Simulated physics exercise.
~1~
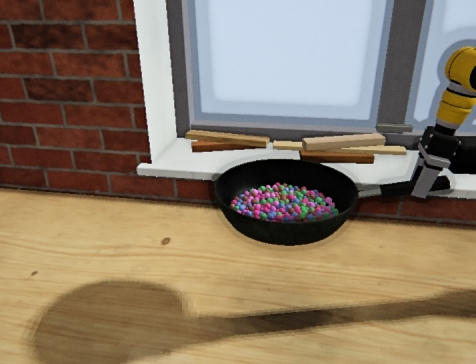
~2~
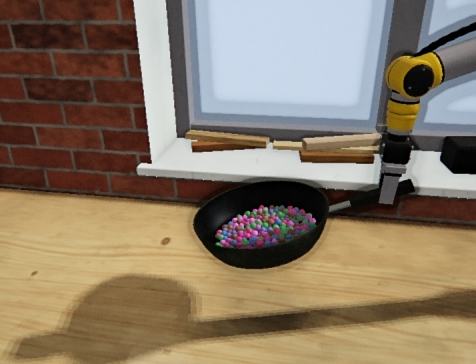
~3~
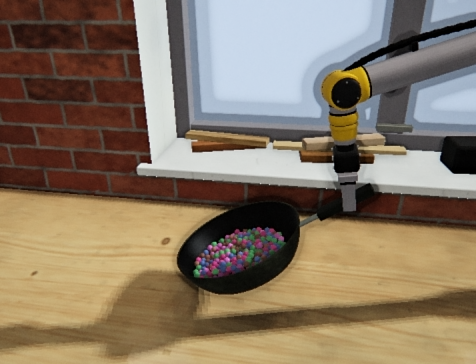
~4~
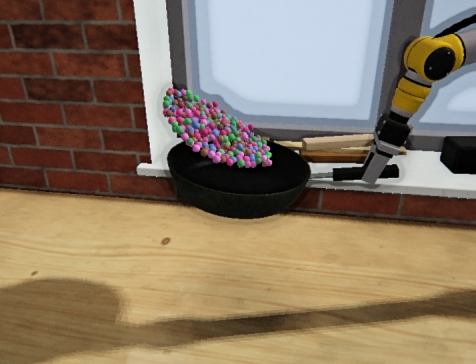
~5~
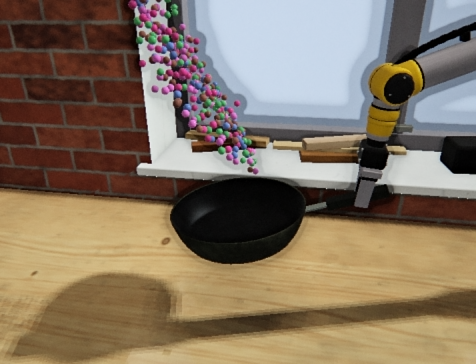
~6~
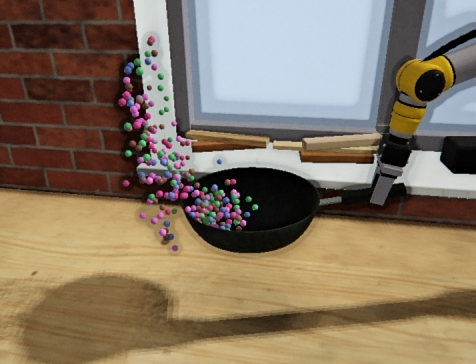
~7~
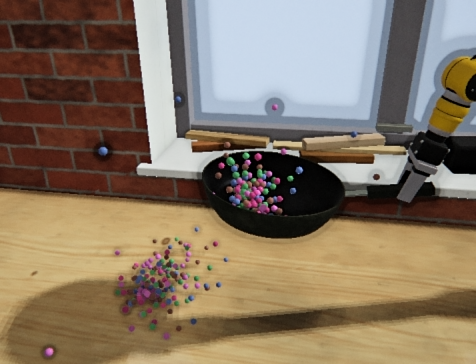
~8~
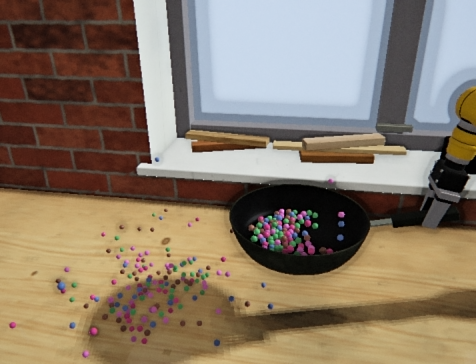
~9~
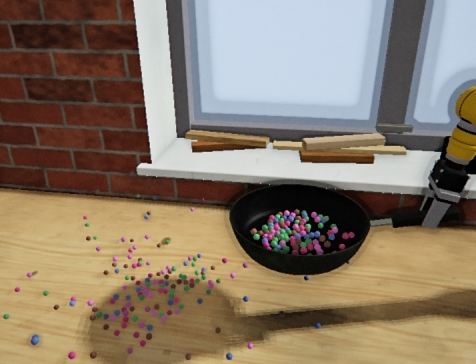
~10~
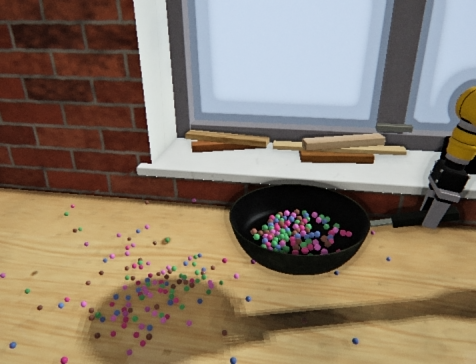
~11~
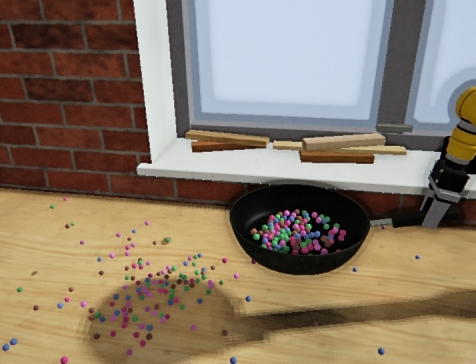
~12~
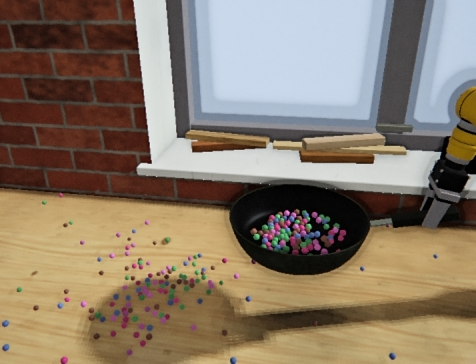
Colourful sweets fly from a pan tossed by a robot arm, and many scatter across the table.
